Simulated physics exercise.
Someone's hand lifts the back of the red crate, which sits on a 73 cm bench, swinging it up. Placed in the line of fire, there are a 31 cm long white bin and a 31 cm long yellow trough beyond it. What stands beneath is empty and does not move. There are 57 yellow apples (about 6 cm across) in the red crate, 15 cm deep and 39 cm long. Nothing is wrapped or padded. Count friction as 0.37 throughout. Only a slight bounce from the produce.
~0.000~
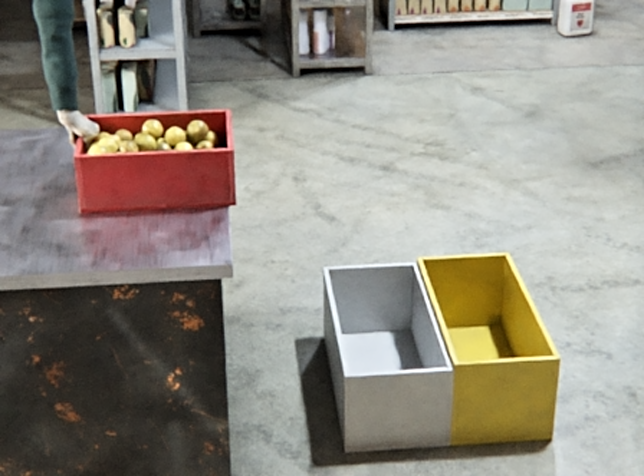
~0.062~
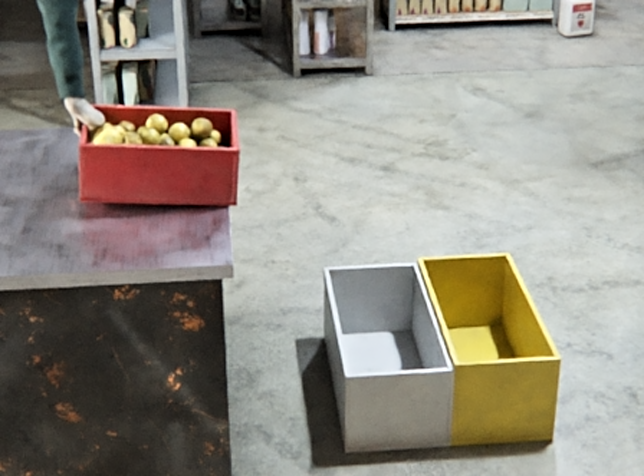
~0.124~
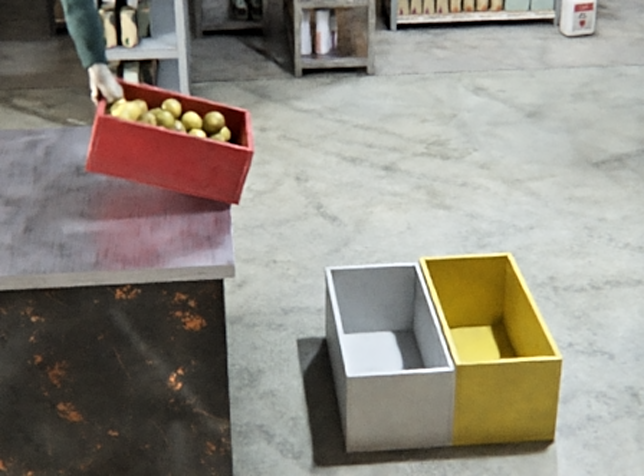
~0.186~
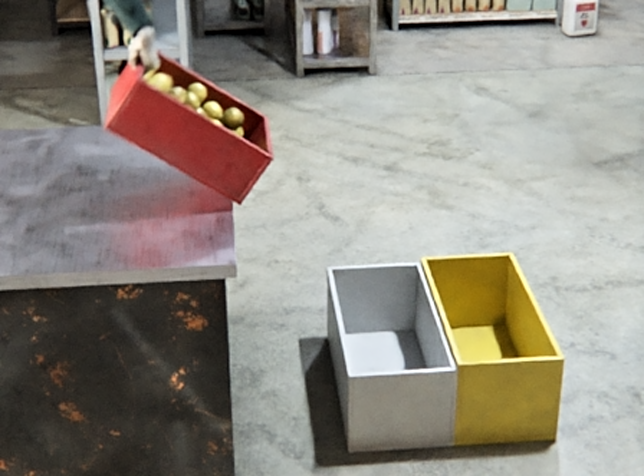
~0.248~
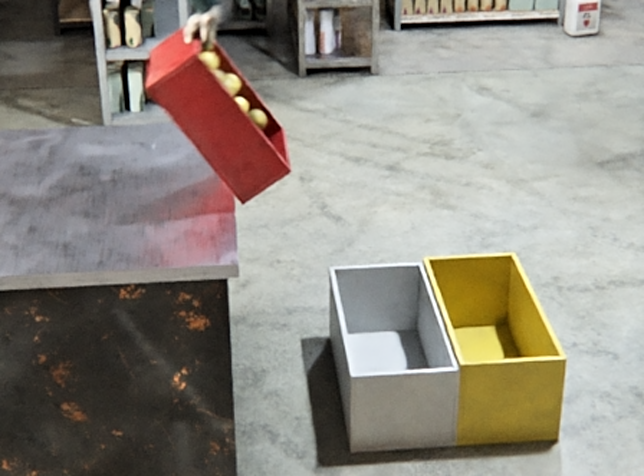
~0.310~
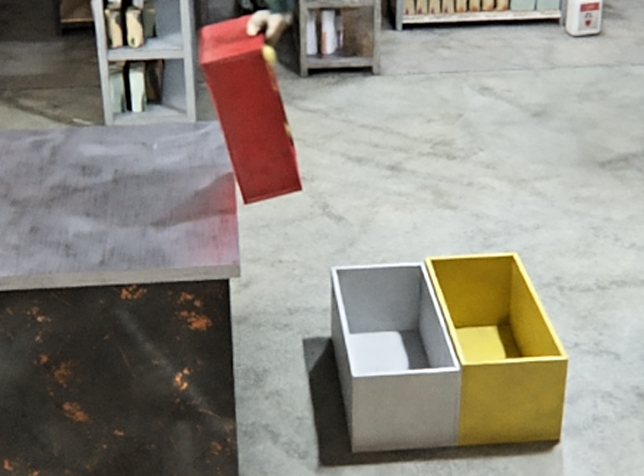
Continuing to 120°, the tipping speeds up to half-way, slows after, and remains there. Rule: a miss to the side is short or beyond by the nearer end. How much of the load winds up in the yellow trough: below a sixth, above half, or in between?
In the end, somewhere from a sixth to half of the yellow apples come to rest in the yellow trough.
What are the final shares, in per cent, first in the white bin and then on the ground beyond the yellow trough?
Approx. 55 % / 10 %.
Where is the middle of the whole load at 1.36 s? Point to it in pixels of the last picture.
Centre: Approx. (425, 376).
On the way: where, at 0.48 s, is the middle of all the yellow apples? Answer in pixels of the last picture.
Around (342, 145).
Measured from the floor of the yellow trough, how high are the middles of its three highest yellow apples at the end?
3 cm or thereabouts.
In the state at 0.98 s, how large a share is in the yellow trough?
Close to 35 in a hundred.
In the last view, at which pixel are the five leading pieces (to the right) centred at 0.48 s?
The five leading pieces sit around (401, 120).
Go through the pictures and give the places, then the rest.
In the first picture (we follow the rim corner now nearest the camera), red crate at (79, 156); yellow trough at (459, 363); tilt 0°; nothing out yet.
In the second picture, red crate at (85, 144); tilt 5°.
In the third picture, red crate at (103, 114); tilt 17°.
In the fourth picture, red crate at (142, 80); tilt 35°.
In the fifth picture, red crate at (200, 55); tilt 56°.
In the sixth picture, red crate at (265, 51); yellow trough at (466, 363); tilt 77°; nothing out yet.
After 0.48 s, tilt 118°; 26 still in the red crate and 31 in the air.
After 0.69 s, tilt 120°; 16 in the white bin, 11 in the yellow trough and 30 in the air.
After 0.98 s, tilt 120°; 30 in the white bin, 21 in the yellow trough, 2 on the ground beyond the yellow trough and 4 in the air.
Final count (at 1.36 s), 30 in the white bin, 21 in the yellow trough, 1 on the ground short of the white bin and 5 on the ground beyond the yellow trough. Asked share, 21 of 57, 37 per cent.
